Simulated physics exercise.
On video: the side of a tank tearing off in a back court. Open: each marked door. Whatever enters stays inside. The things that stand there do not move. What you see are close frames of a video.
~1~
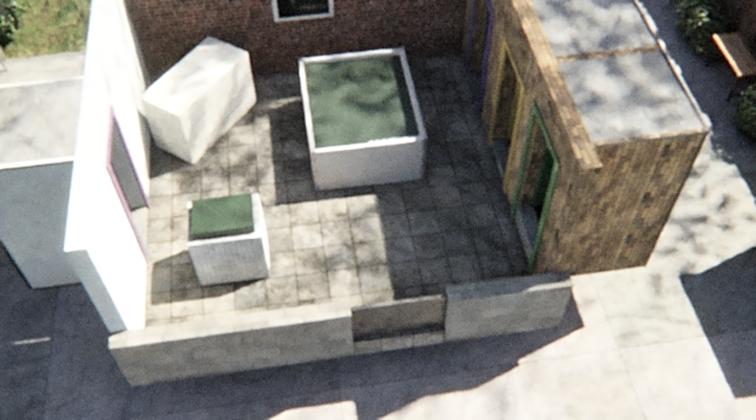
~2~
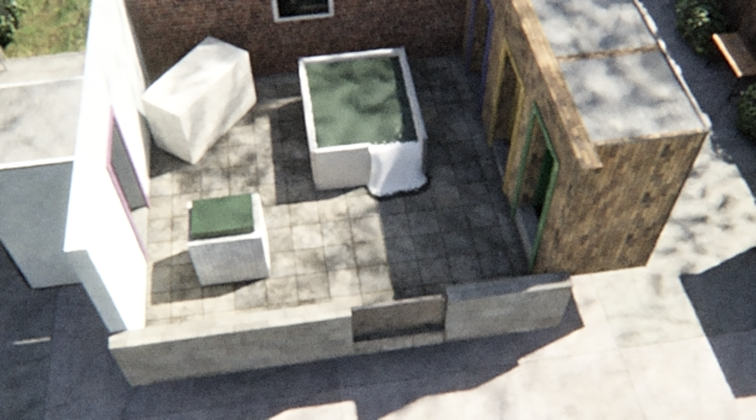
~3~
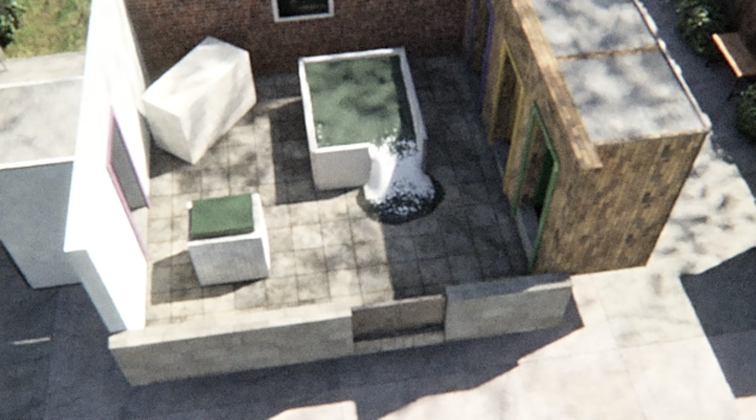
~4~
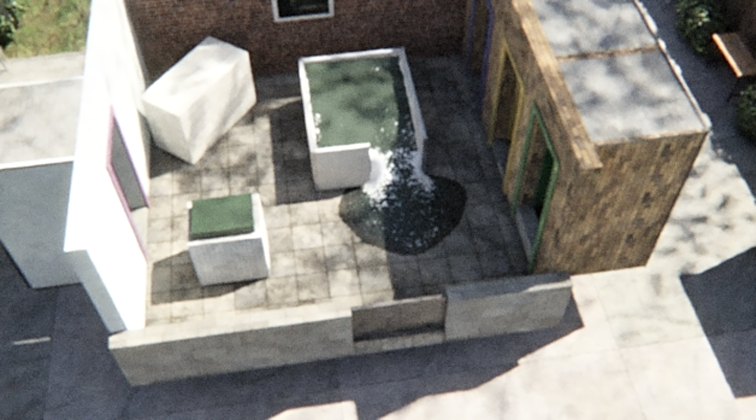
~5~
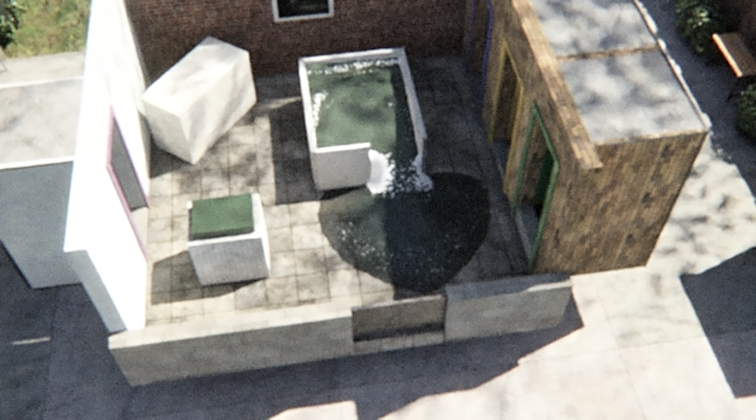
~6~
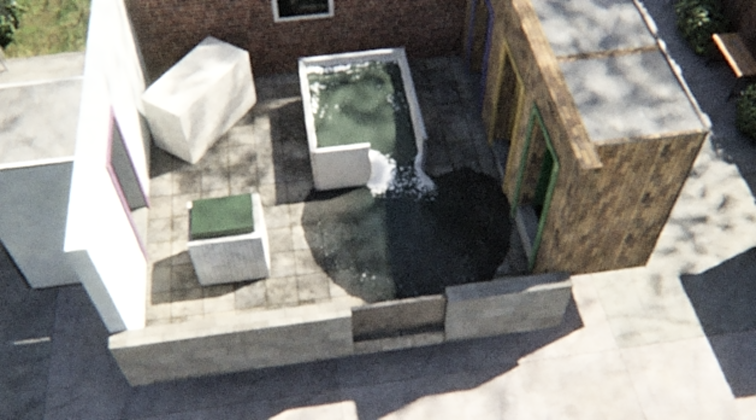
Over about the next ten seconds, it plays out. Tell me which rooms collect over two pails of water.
In the end the purple door is not overrun past two buckets; the green door is not overrun past two buckets; the yellow door is not overrun past two buckets; the blue door is overrun past two buckets.
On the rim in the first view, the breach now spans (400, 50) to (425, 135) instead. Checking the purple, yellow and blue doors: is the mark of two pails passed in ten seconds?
The purple door falls short, the yellow door tops the limit and the blue door tops the limit.
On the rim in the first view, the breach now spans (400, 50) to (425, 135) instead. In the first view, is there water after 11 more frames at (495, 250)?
Submerged.
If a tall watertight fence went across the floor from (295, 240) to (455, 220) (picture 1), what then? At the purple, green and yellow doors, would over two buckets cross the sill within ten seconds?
After that: Purple tops the mark; green stays shy of it; yellow tops the mark.
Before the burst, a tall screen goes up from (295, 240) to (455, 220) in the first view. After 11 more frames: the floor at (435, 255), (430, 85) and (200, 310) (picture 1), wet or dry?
Taking the points in turn, they are high and dry, inundated and high and dry.
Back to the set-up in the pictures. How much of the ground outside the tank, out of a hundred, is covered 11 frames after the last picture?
Around 40 percent, give or take.
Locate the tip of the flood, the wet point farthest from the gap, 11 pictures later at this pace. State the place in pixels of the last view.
Pixel estimate: (144, 355).
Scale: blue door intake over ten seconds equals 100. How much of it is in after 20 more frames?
Share by then: 0 in a hundred.
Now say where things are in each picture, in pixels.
The first picture shows still water in the open tank at (360, 101).
In the second picture, the front is at (376, 196), out from the gap at (396, 167).
In the third picture, water pours out at (396, 168) and has run to (389, 219).
In the fourth picture, water pours out at (396, 169) and has run to (423, 247).
In the fifth picture, water pours out at (396, 168) and has run to (435, 284).
In the sixth picture, water pours out at (396, 168) and has run to a hidden place.
A moment on, water covers 35 % of the floor; the purple door not reached, the green door wet at the sill, nothing in, the yellow door wet at the sill, nothing in, the blue door not reached.
Next, water covers 40 % of the floor; the purple door not reached, the green door wet at the sill, nothing in, the yellow door wet at the sill, nothing in, the blue door not reached.
Then, water covers 55 % of the floor; the purple door wet at the sill, nothing in, the green door under two buckets in, the yellow door wet at the sill, nothing in, the blue door not reached.
Later, water covers 95 % of the floor; the purple door wet at the sill, nothing in, the green door under two buckets in, the yellow door wet at the sill, nothing in, the blue door wet at the sill, nothing in.
In the end, water covers 100 % of the floor; the purple door under two buckets in, the green door under two buckets in, the yellow door wet at the sill, nothing in, the blue door over two buckets in.
